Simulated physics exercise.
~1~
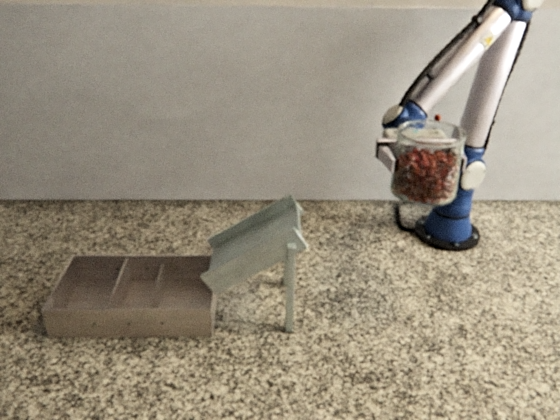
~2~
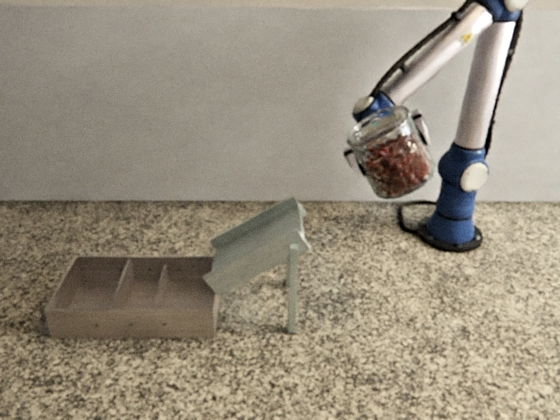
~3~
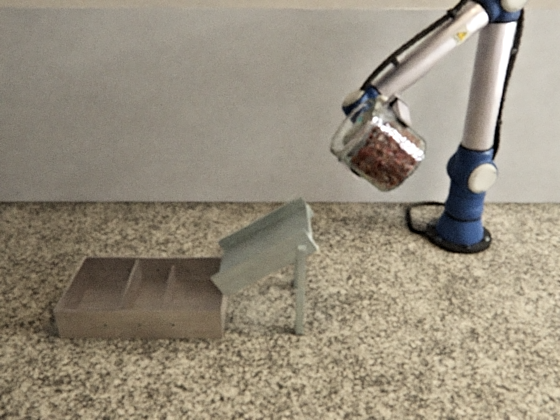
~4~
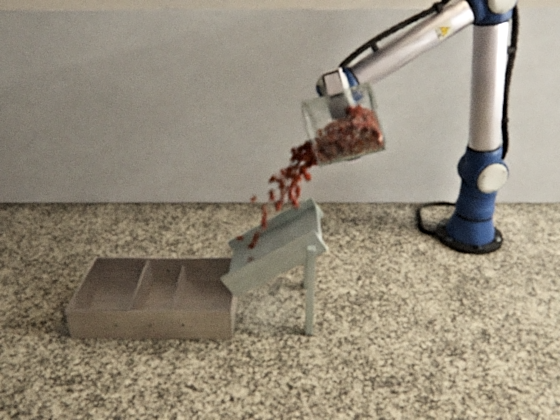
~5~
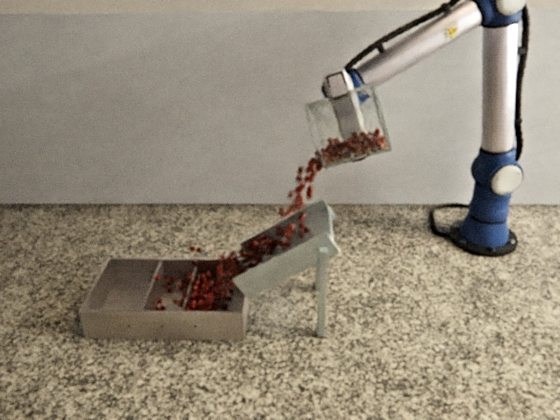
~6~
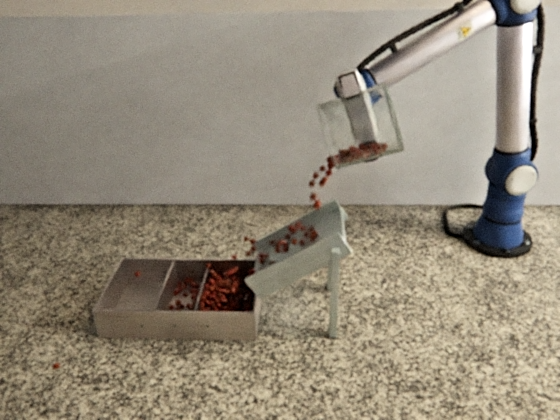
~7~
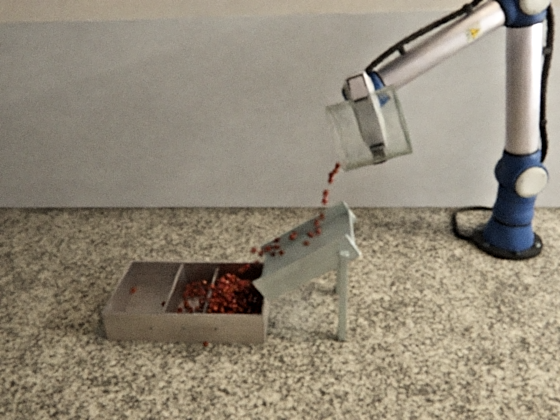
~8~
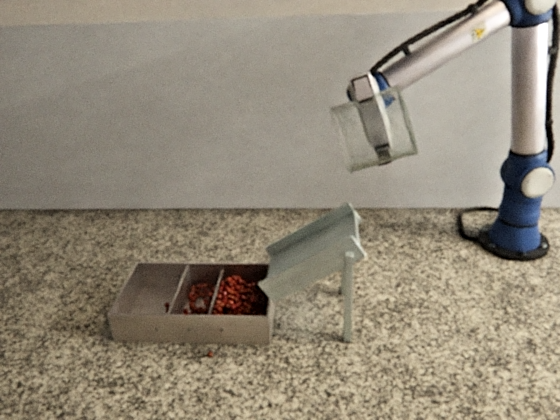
The clip shows a robot arm moving a clear container of red beads left and tipping it over a sloped chute, sending them sliding into a divided box. The container empties, leaving most beads in the section nearest the chute and fewer in the middle one.
